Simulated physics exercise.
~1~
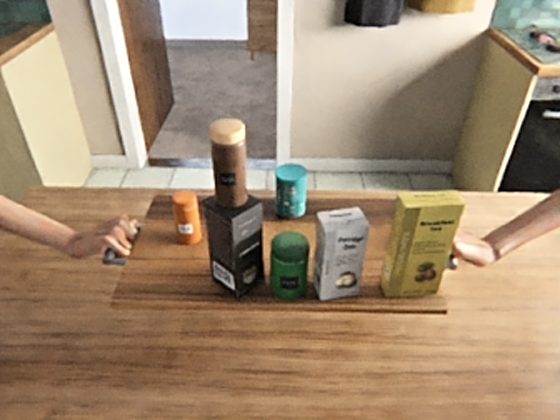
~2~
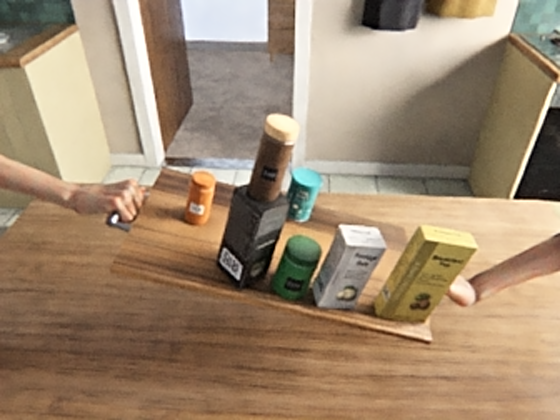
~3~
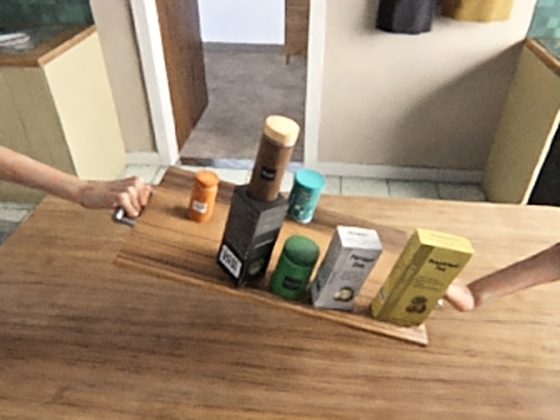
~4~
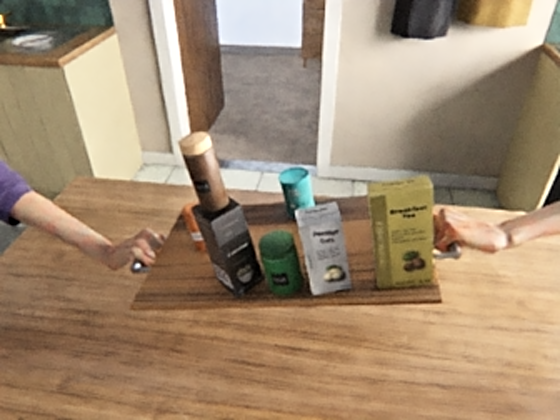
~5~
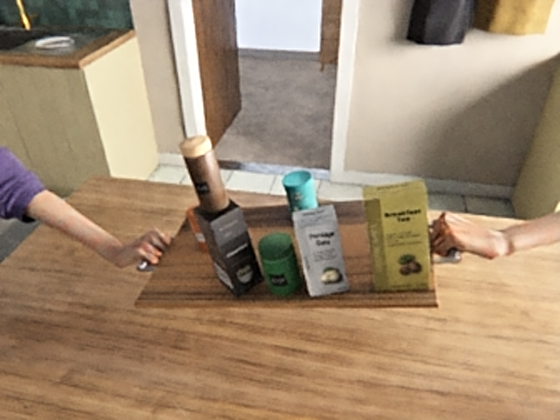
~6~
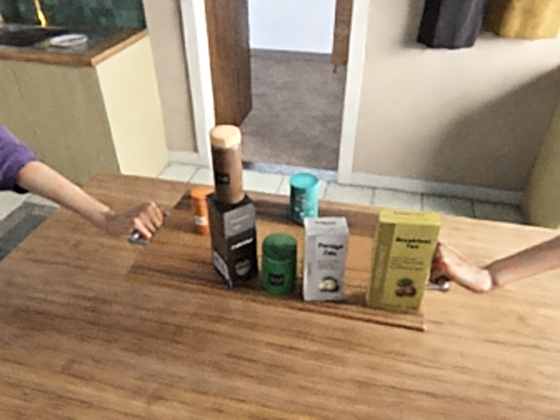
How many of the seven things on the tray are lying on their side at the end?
None of them are. All seven are still standing upright on the tray, with the brown shaker still on top of the black carton.
